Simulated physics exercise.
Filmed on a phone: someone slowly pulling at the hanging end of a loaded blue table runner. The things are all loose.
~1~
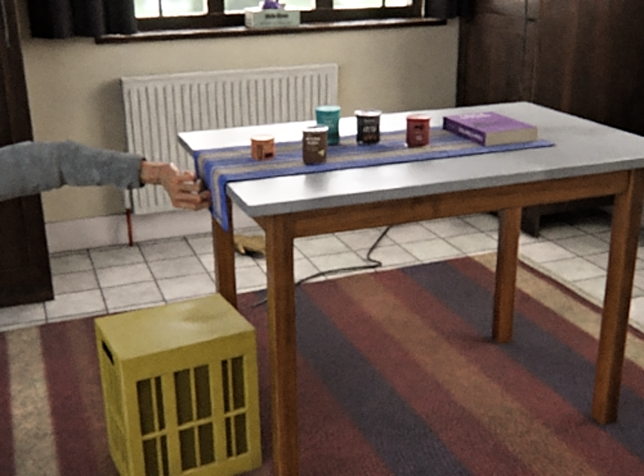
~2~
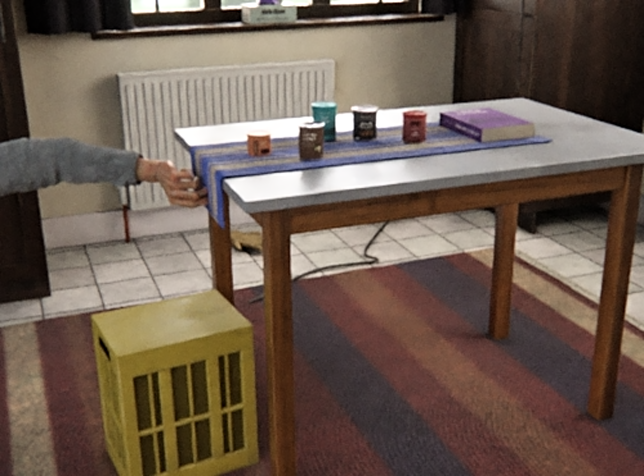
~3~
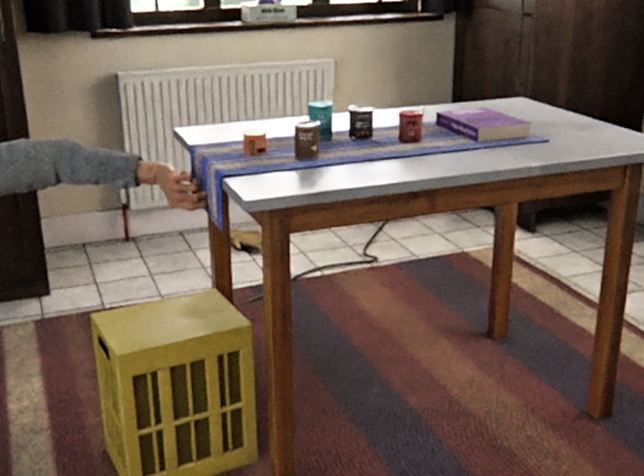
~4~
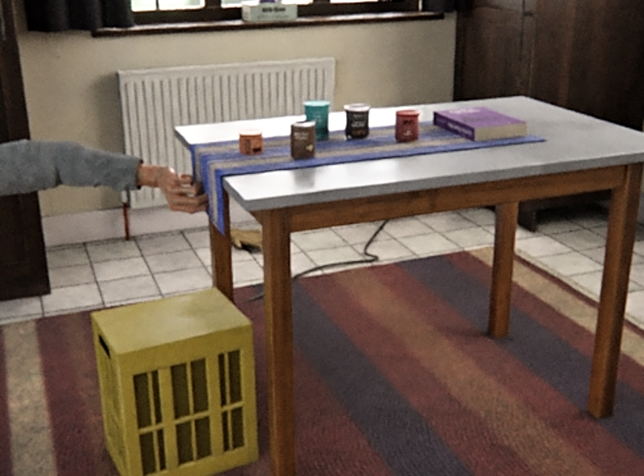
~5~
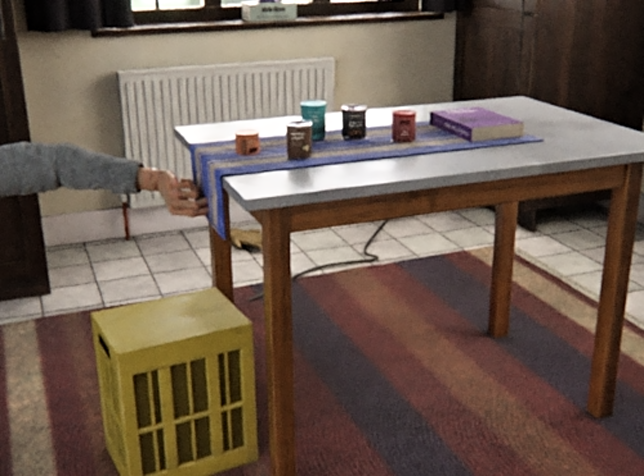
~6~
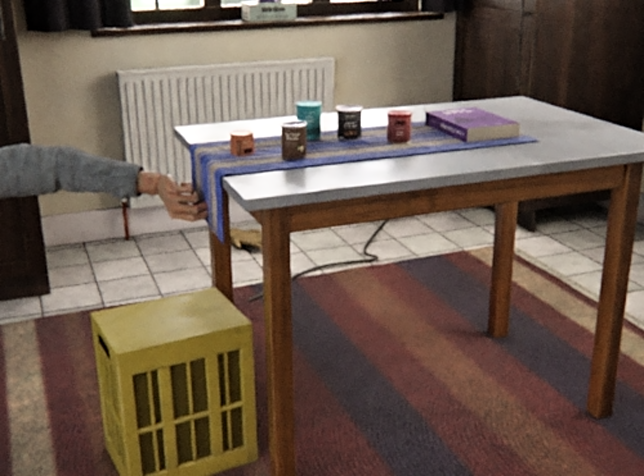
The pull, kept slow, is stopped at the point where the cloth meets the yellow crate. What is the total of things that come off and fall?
The total is two.
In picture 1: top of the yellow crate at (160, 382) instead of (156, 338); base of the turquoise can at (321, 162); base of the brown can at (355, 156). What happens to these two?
Result: Turquoise can gone, brown can gone.
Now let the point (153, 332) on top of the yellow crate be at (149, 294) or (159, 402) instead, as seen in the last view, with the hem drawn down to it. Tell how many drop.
The count would be 1 and then 4.
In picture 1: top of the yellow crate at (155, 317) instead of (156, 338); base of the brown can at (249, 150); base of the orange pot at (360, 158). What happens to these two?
Well, the brown can is dislodged, and the orange pot is safe.
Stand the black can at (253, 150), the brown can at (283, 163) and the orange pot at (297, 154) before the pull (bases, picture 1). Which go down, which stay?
The black can is lost, the brown can is lost, the orange pot is lost.
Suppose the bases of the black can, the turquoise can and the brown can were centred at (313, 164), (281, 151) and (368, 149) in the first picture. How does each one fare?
The black can ends up knocked off; the turquoise can ends up knocked off; the brown can ends up still aboard.
A little later, hem near (208, 256); all still up.
Next, hem on the crate; orange pot and brown can gone.
When it is over, hem on the crate; orange pot and brown can gone. It carries off two.
